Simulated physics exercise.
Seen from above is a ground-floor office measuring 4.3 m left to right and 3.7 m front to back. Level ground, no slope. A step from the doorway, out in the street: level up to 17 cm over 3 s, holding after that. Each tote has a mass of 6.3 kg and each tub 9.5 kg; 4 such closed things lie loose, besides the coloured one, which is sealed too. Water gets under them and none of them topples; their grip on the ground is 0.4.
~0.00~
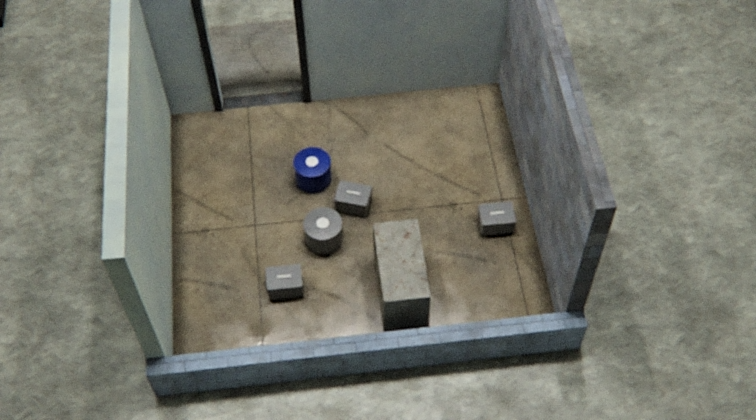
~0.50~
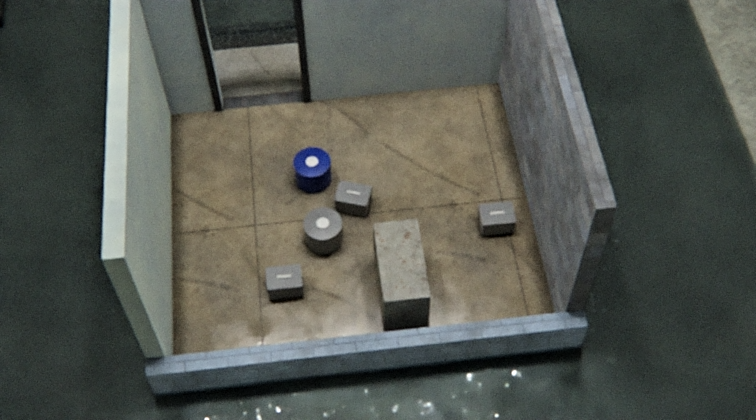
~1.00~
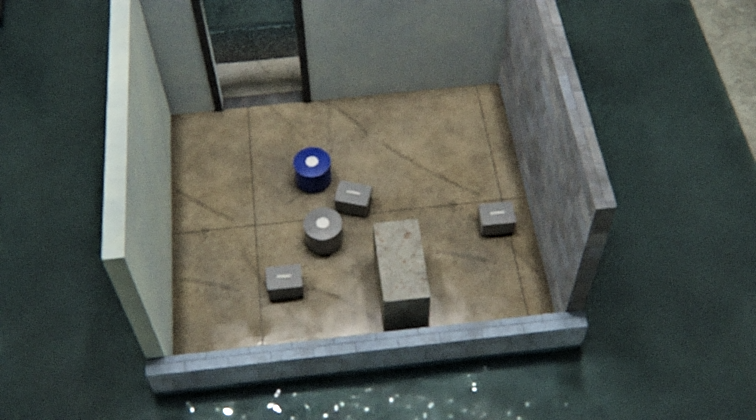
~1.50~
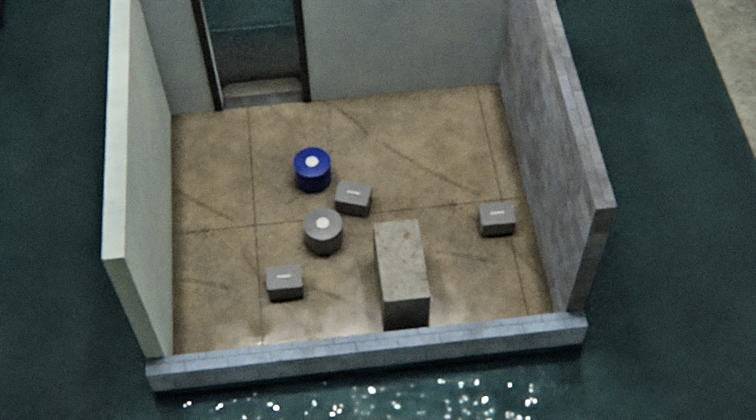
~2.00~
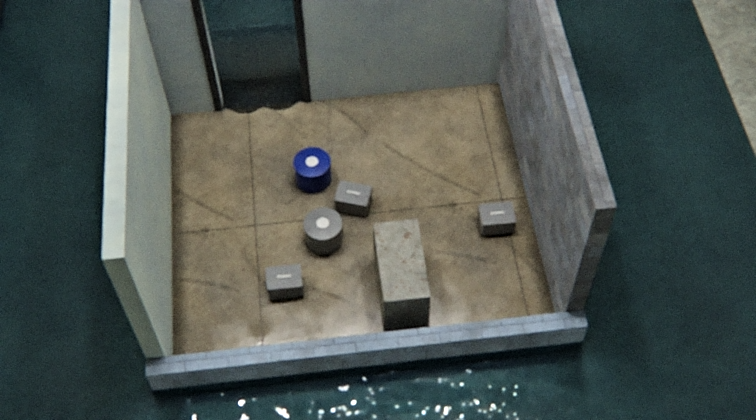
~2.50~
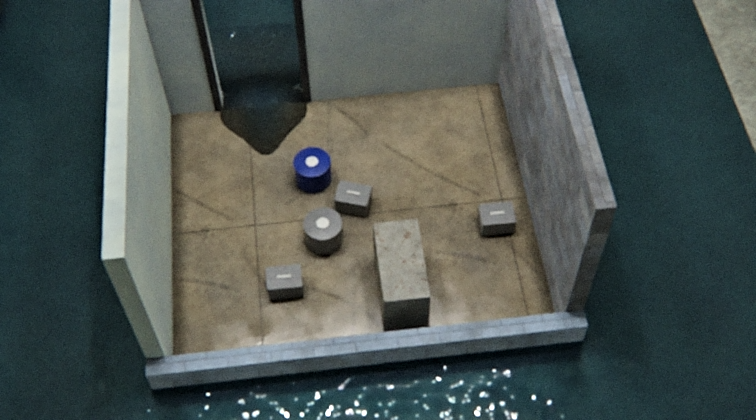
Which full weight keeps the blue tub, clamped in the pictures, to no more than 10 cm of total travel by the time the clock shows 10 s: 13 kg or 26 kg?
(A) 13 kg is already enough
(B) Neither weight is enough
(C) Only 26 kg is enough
C.
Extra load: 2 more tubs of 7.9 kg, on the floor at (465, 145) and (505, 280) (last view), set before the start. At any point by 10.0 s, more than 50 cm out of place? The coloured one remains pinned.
In that order: Within it, within it.
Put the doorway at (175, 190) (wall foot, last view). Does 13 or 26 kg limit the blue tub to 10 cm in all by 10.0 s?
Then only the higher weight holds it.
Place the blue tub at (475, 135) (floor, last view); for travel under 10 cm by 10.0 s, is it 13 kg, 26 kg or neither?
So both weights work.
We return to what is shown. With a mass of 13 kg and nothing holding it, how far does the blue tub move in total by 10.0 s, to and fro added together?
About 30 cm.
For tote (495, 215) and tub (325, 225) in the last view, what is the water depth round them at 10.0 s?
Depths: Near 4 cm, then near 5 cm.
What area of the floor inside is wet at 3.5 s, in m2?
Roughly 3.0 m2 of it is wet.
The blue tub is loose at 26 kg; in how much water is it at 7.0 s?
About 5 cm.
After 3.5 s the blue tub would be 0 cm from its start with 13 kg and 0 cm from its start with 26 kg; 3 cm of water round it then.
After 4.5 s the blue tub would be 18 cm from its start with 13 kg and 0 cm from its start with 26 kg; 5 cm of water round it then.
After 7.0 s the blue tub would be 27 cm from its start with 13 kg and 0 cm from its start with 26 kg; 5 cm of water round it then.
After 10.0 s the blue tub would be 27 cm from its start with 13 kg and 0 cm from its start with 26 kg; 6 cm of water round it then.
